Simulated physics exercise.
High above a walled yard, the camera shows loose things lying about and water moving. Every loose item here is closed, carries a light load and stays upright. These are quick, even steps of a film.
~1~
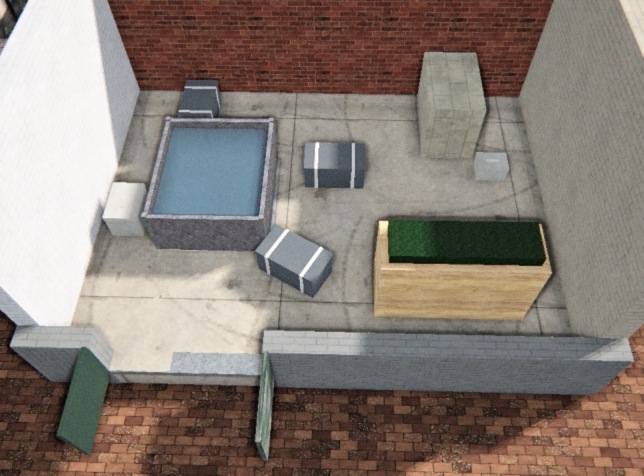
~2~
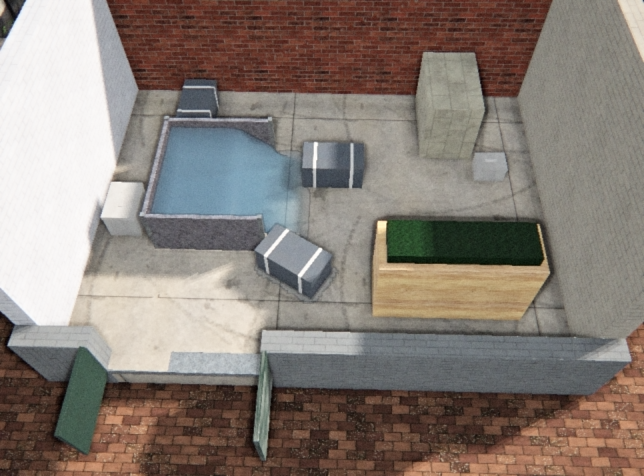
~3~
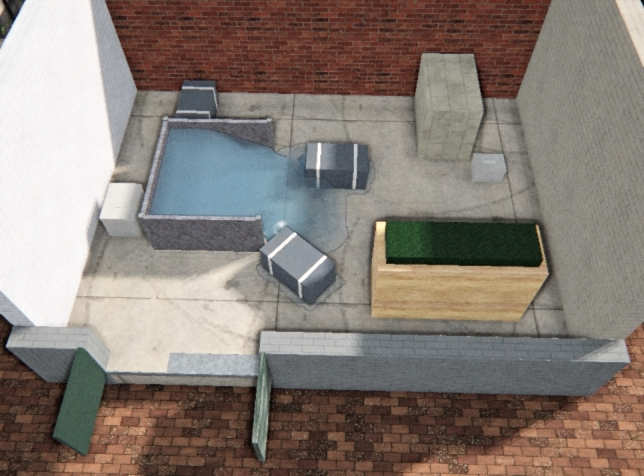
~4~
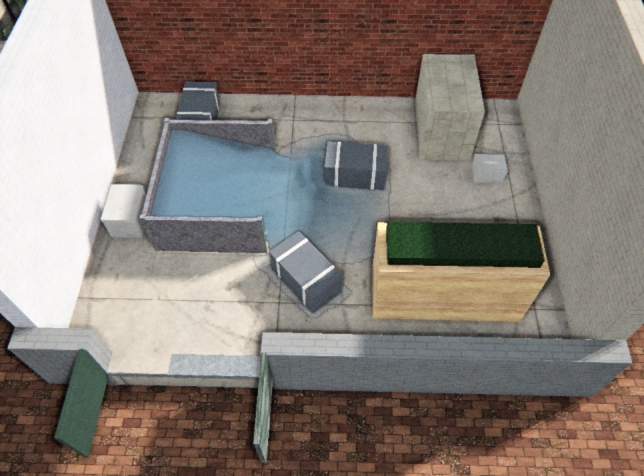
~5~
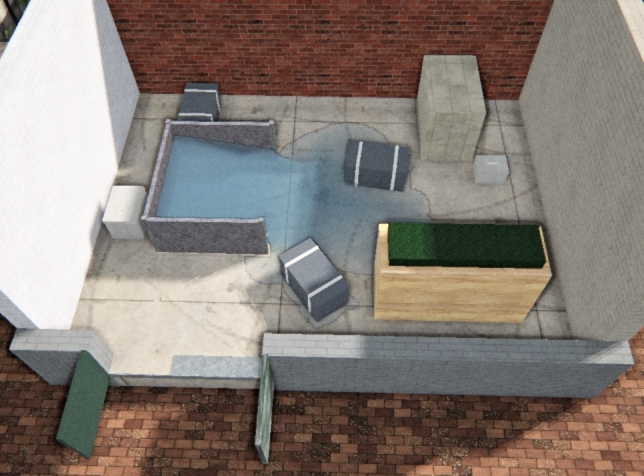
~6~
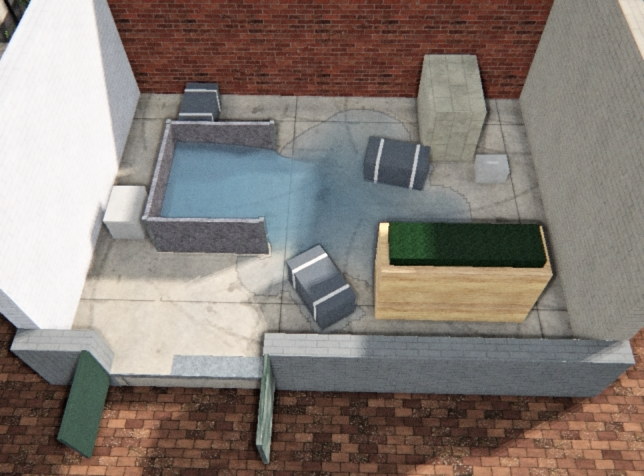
Water pouring from the open right side of a raised pool, spreading across a walled yard and pushing two strapped grey trunks away.
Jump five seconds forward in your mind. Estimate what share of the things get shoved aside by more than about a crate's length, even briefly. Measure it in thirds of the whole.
The share is one to two thirds of the whole.
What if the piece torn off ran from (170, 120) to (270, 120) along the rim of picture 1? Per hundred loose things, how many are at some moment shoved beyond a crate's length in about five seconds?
Estimate: Some 40 per cent.
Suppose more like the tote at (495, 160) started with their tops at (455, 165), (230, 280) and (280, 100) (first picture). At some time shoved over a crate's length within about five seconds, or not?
Per listing: Cleared out, largely stays, largely stays.
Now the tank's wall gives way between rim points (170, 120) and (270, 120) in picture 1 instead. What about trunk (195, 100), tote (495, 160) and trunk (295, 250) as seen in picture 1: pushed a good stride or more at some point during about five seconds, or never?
The first: Went past that; the second: Fell short; the third: Fell short.
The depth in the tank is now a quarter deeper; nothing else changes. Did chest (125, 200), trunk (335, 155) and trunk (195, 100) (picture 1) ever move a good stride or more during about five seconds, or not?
One: Stayed below the mark. Two: Passed the mark. Three: Stayed below the mark.
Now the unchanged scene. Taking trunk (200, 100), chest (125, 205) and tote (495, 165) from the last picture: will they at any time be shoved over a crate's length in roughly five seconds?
Per the list: First remained close, second remained close, third traveled a good way.
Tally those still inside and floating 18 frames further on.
Counted: 2.
A moment on, 2 of 5 are well off their spots; 0 afloat.
Next, 3 of 5 are well off their spots; 1 afloat.
Later, 3 of 5 are well off their spots; 2 afloat.
In the end, 3 of 5 are well off their spots, and 3 have been at some point; 2 afloat.
